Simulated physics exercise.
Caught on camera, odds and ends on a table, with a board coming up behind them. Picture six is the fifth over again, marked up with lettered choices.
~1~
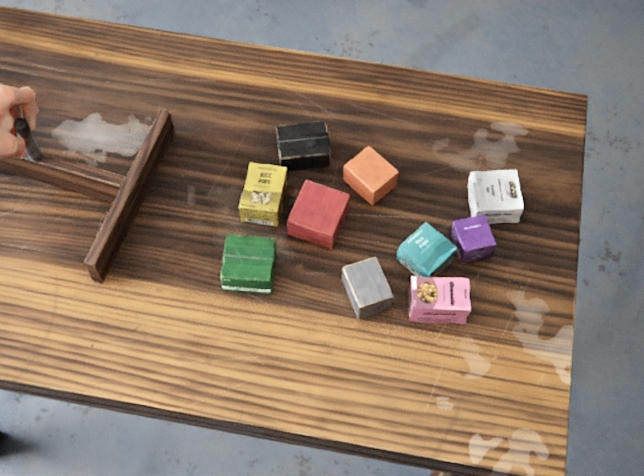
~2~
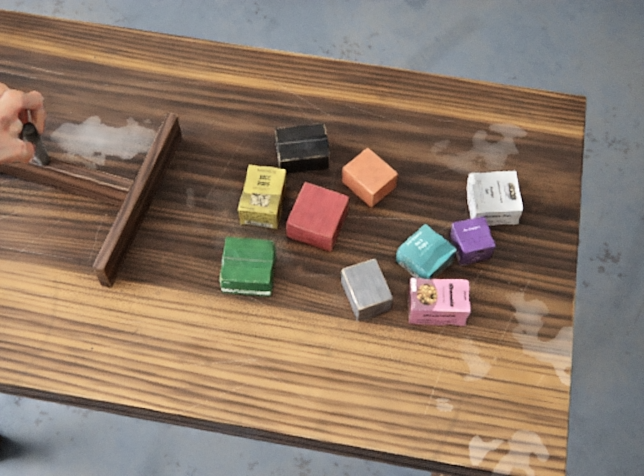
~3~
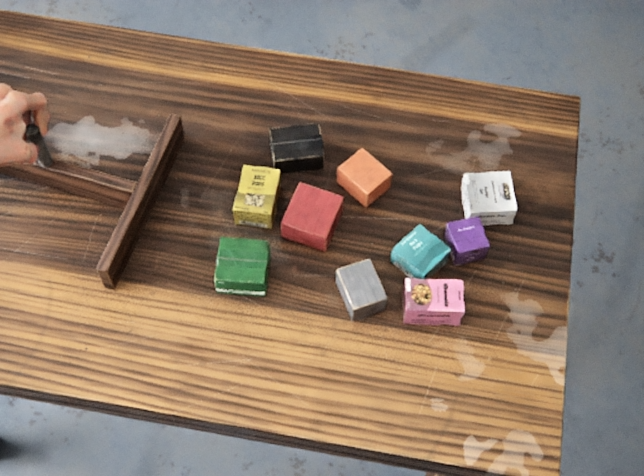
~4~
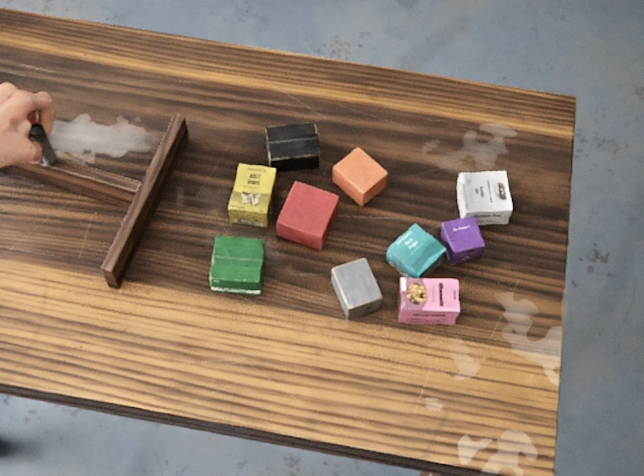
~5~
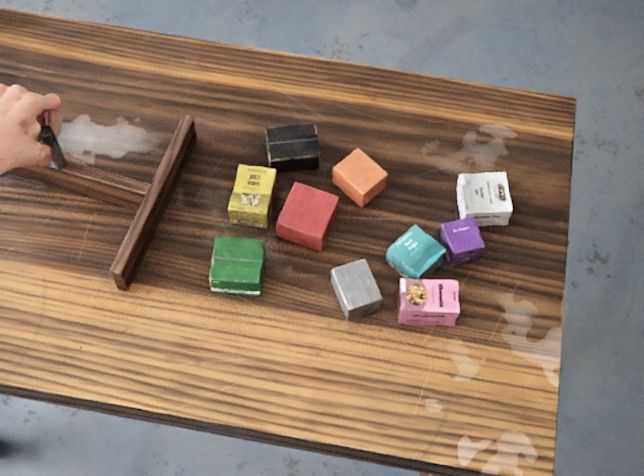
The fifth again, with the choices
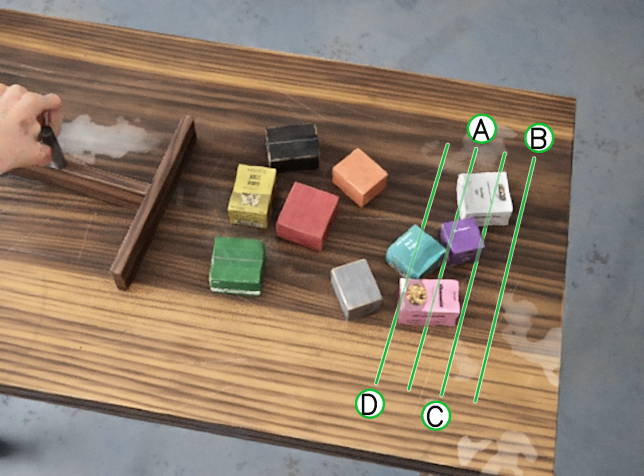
A hand slid a dark wooden board on a handle slowly to the right across a striped wooden table, moving slightly closer to a scattered group of colourful little boxes and blocks, which it never touched.
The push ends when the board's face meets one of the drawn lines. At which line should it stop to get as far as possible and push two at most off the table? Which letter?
As far as mark A.
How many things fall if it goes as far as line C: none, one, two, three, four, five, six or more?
Three.
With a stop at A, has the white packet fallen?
No.
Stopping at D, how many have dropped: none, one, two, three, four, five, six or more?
By then, none.
On the marked copy, A at (445, 261); B at (507, 271); C at (475, 266); D at (414, 256).
Taking A. A third of the way, board (258, 208); black box (320, 151); green box (270, 274).
Two thirds of the way, board (364, 226); purple packet (484, 240); turquoise box (474, 274).
When it is over, board (445, 240); purple packet (559, 255); turquoise box (555, 289); none fallen.
As for the rest, B drops six; C drops three; D is within the limit but short.
